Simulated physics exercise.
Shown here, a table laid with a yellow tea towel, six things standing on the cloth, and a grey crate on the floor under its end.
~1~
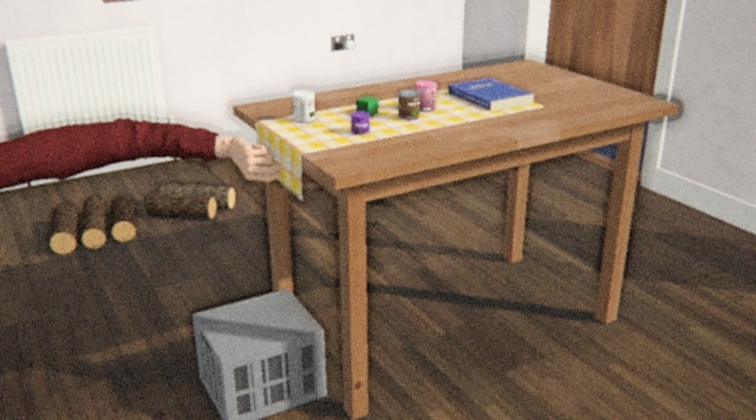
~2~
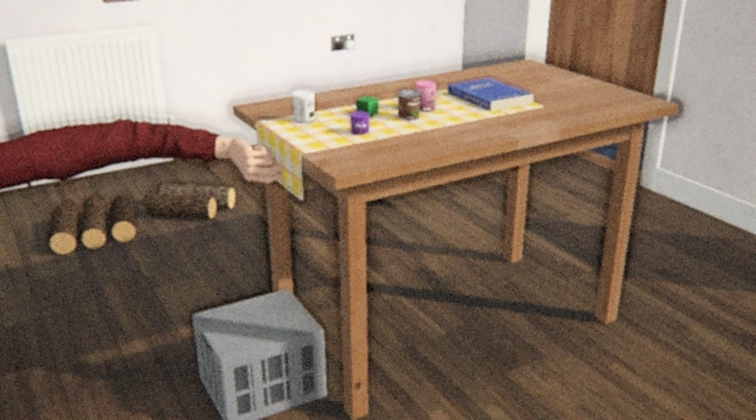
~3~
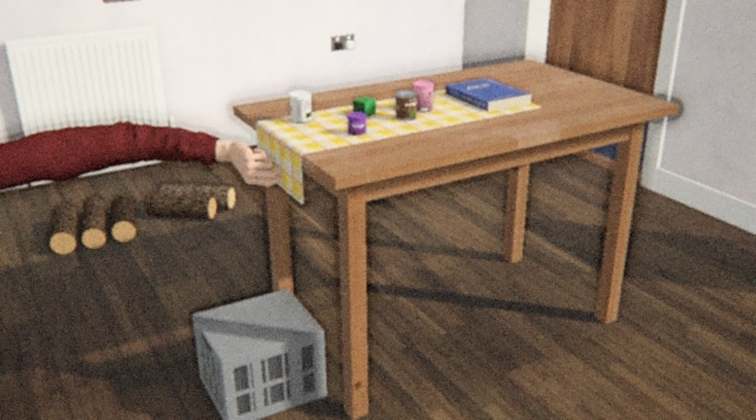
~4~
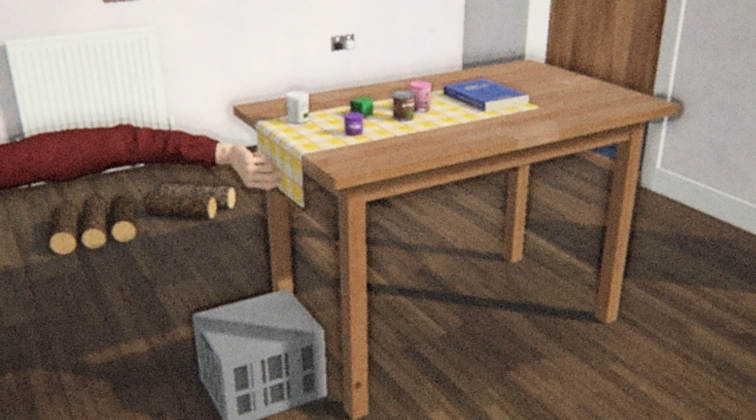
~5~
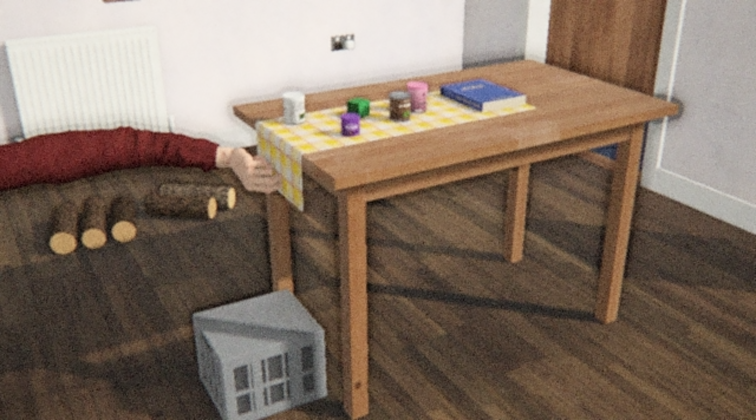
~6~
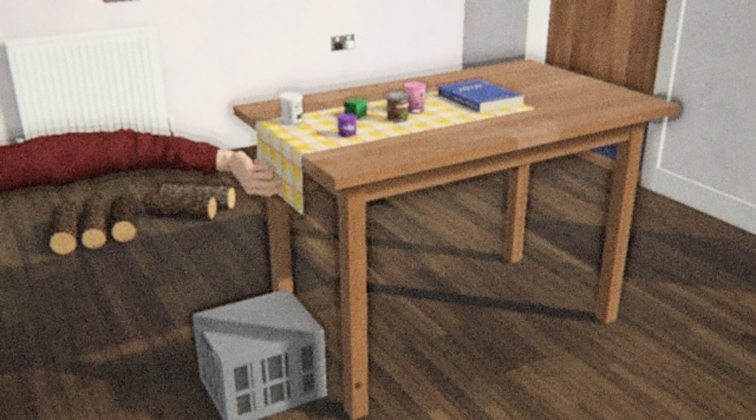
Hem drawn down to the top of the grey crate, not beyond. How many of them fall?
Four.
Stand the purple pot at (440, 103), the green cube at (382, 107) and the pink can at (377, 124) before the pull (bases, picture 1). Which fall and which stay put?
Note: Purple pot kept on top; green cube lost; pink can lost.
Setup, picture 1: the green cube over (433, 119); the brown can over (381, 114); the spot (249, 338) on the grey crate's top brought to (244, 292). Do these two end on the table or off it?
So the green cube stays there, and the brown can stays there.
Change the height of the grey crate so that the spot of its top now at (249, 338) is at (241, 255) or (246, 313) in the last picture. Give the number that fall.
The first gives 1, the second 3.
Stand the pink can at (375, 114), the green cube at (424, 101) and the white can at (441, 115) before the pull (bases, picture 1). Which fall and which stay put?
You'd see the pink can go down, the green cube hang on and the white can hang on.
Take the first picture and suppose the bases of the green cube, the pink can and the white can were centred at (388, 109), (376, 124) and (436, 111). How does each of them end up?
In the end the green cube is no longer up there, the pink can is no longer up there and the white can is still up there.
Soon after, hem near (282, 262); white can and purple pot gone.
After that, hem near (283, 300); white can, purple pot and green cube gone.
In the end, hem on the crate; white can, purple pot, green cube and brown can gone. The answer is four.
